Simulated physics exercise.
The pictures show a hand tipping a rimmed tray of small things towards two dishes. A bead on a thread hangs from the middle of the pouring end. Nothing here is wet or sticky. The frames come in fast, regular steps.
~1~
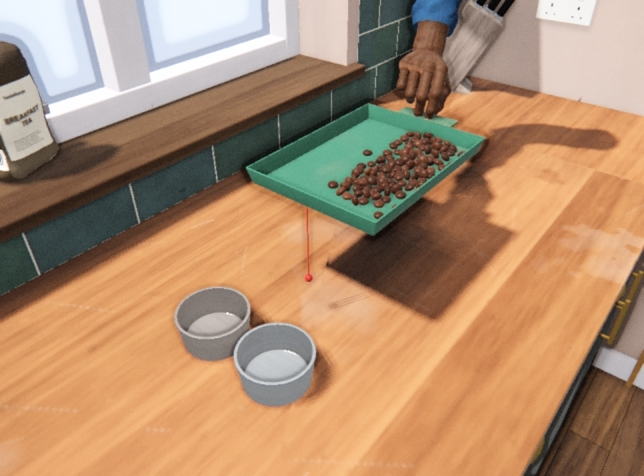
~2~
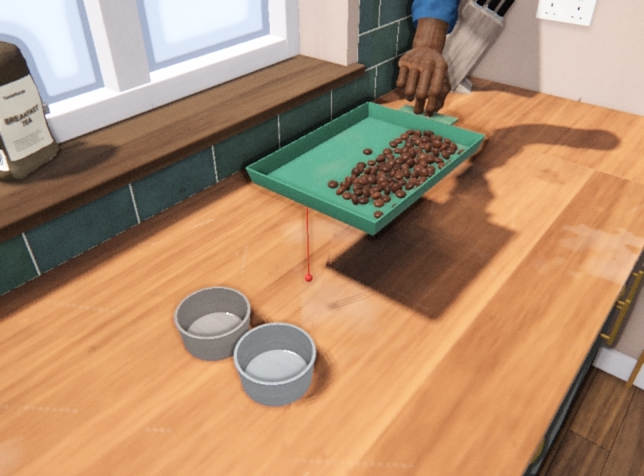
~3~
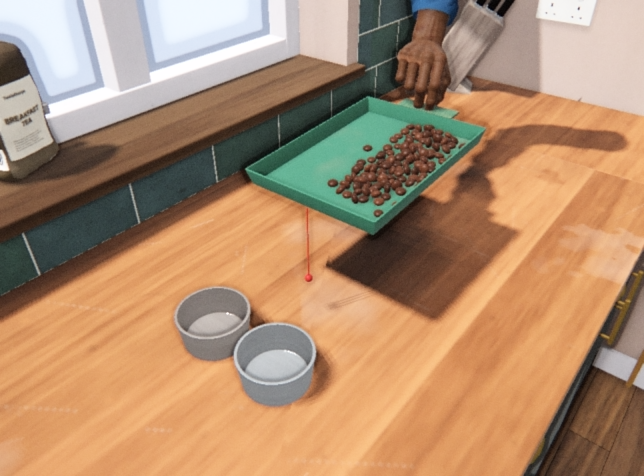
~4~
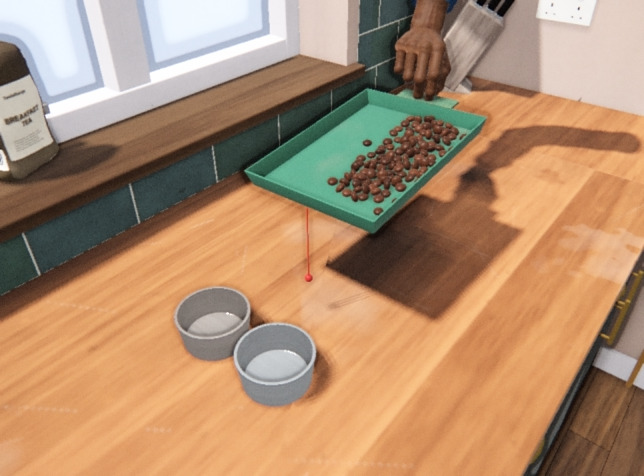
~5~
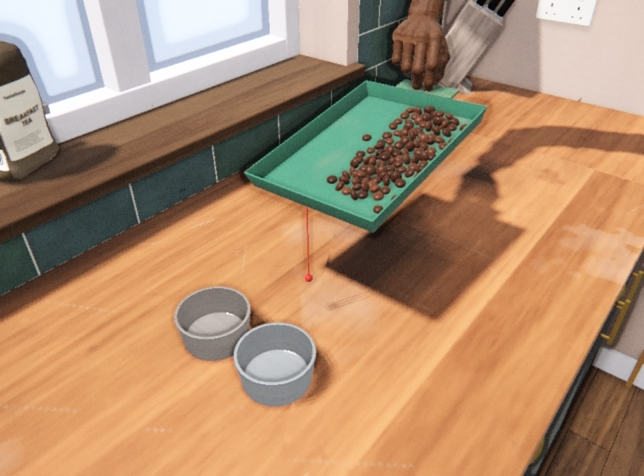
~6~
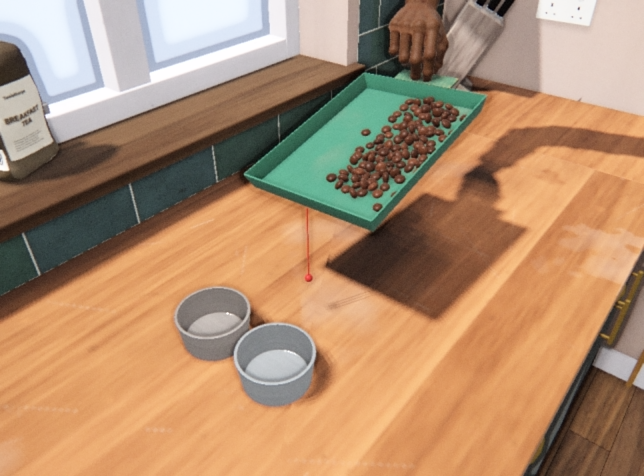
A green tray of small brown chocolate drops tilts slightly as a hand raises its far end.
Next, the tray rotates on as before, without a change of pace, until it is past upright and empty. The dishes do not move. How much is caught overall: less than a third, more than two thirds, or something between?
In the dishes lies less than a third of it.
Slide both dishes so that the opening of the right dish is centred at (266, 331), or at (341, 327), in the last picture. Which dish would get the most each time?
At the first place the right-hand dish, at the second the left-hand dish.
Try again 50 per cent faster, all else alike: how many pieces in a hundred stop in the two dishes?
Near 20 %.
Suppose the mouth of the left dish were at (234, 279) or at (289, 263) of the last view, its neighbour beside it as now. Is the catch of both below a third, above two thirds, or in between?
At the first place over two thirds, at the second below one third.
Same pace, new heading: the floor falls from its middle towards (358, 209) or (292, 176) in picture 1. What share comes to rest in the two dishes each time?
The first gives 0 %, the second 0 %.
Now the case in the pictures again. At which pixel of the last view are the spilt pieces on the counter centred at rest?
Around (258, 310).
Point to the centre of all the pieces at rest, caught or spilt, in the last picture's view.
Close to (261, 316).
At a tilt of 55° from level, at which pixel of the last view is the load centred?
Around (306, 182).
Shortly afterwards, tray tipped steeply; the whole lot on the tray.
Next, tray tipped right over; near two thirds on the tray; only a few in the left dish; near a quarter outside both; only a few in the air.
Some moments later, tray tipped past a quarter turn; a little in the right dish; only a few in the left dish; the bulk outside both.
In the end, tray tipped past a quarter turn; a little in the right dish; only a few in the left dish; the bulk outside both.
